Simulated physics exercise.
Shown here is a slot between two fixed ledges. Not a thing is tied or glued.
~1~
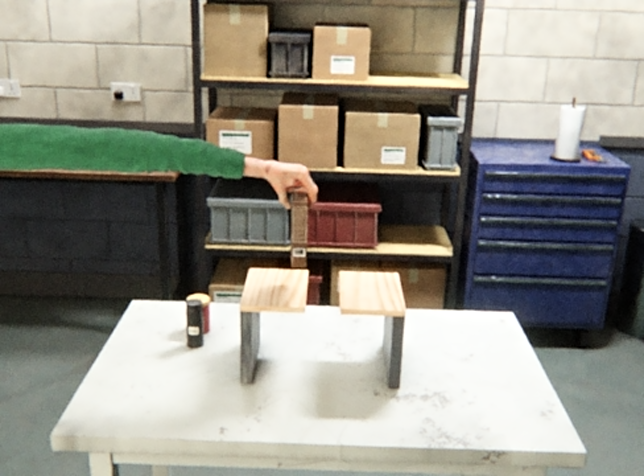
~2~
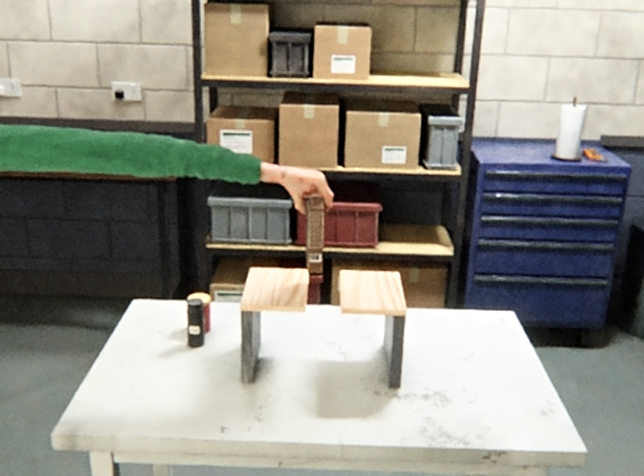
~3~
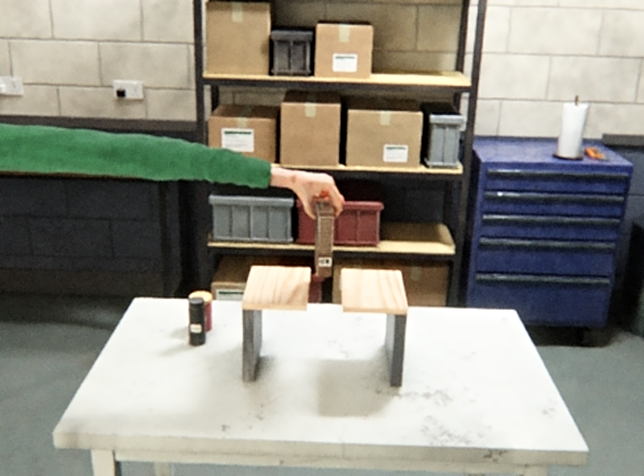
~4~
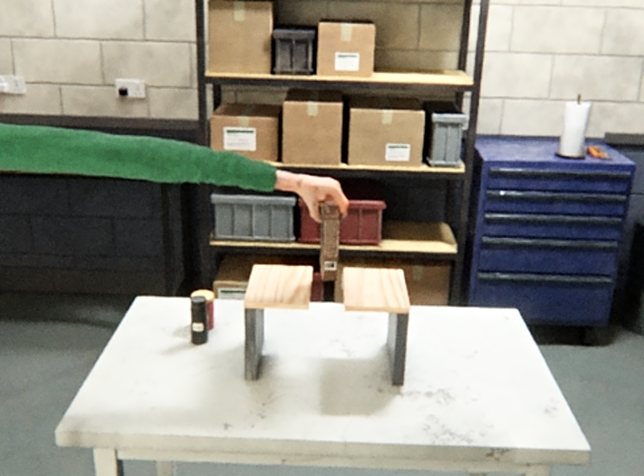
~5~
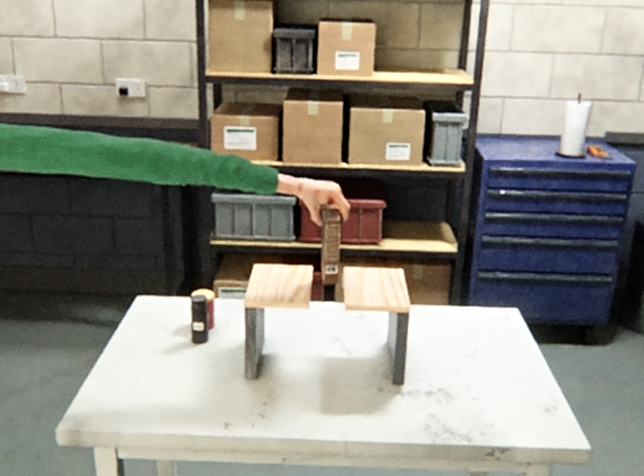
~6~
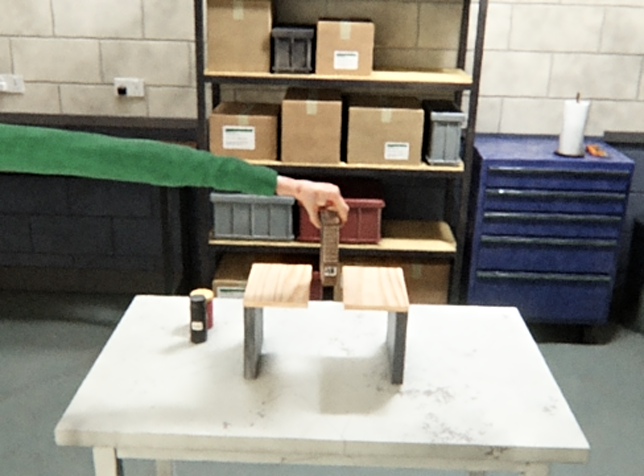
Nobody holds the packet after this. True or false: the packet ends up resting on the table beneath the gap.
True.
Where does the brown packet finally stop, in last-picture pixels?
Near (326, 330).
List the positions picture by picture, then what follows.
Being brought over the gap; brown packet (299, 227); black shaker (195, 324), in the first frame.
Being brought over the gap; brown packet (314, 233); black shaker (196, 323), in the second frame.
Being brought over the gap; brown packet (324, 237); black shaker (197, 321), in the third frame.
Being brought over the gap; brown packet (329, 241); black shaker (199, 320), in the fourth frame.
Being brought over the gap; brown packet (330, 244); black shaker (199, 319), in the fifth frame.
Poised above the slot; brown packet (329, 246); black shaker (198, 319), in the sixth frame.
Then, 0.20 s later than the last frame, brown packet moved a little near (328, 264).
Then, 0.30 s later than the last frame, brown packet moved about its own width near (327, 316).
Then, 0.40 s later than the last frame, brown packet moved well along near (326, 328).
When it is over, moved from the start, brown packet; the other 2 as before. End places, in pixels of the last picture, brown packet near (326, 330). The packet reaches the table.
